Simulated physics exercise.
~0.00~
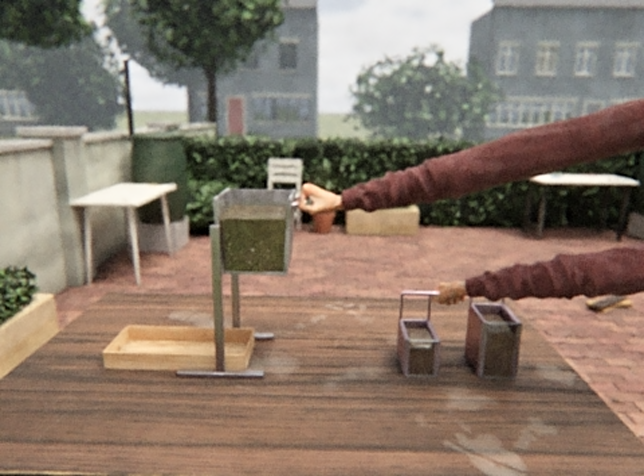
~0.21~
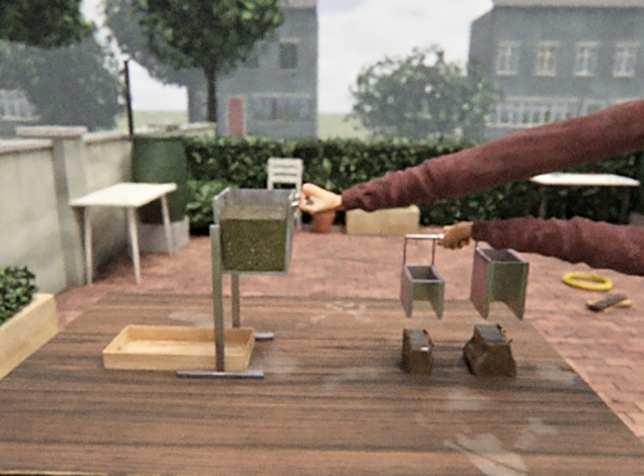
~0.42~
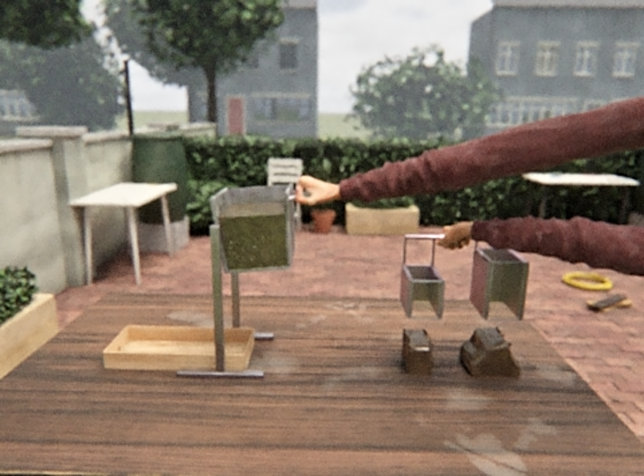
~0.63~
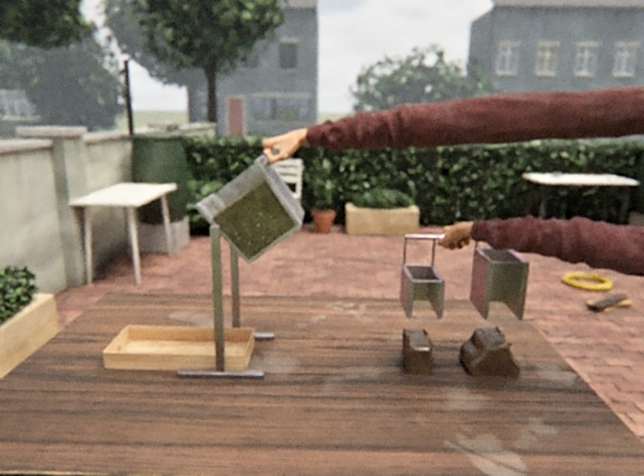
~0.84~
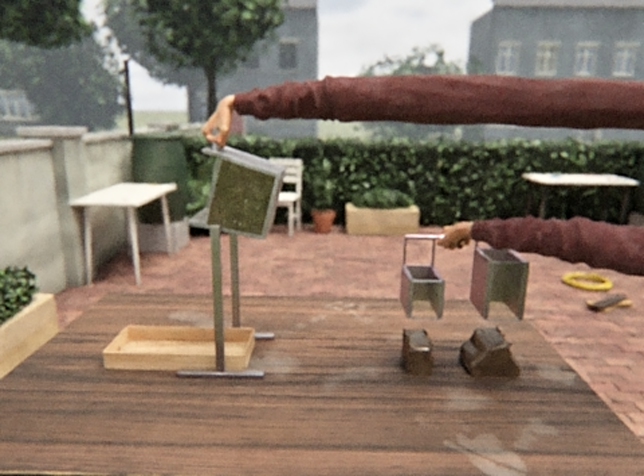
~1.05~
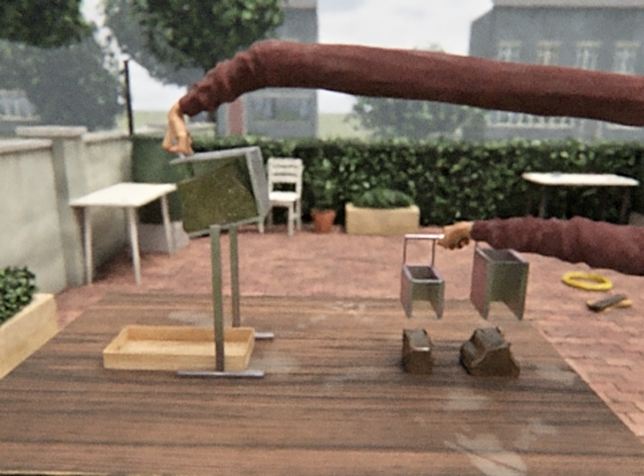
Two hands lifted the metal casings off two brown mud blocks, the larger sagging slightly, then one hand swung a mud-filled tub on a stand up and over to the left.
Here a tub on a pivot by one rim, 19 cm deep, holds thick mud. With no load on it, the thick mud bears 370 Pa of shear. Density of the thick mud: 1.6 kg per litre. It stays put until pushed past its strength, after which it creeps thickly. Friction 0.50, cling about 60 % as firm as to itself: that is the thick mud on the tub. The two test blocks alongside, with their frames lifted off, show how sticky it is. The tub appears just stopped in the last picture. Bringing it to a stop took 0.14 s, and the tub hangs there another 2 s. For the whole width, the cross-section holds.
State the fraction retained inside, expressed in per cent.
Retained fraction: About 0 per cent.
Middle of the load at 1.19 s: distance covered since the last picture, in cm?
I'd estimate roughly 8 centimetres.
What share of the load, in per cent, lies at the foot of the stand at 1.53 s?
About 60 per cent.
After 1.19 s, the tub is at 101 degrees and holds 60 %.
After 1.36 s, the tub is at 101 degrees and holds 34 %.
After 1.53 s, the tub is at 101 degrees and holds 26 %.
After 1.70 s, the tub is at 101 degrees and holds 21 %.
After 3.05 s, the tub is at 101 degrees and holds 0 %.
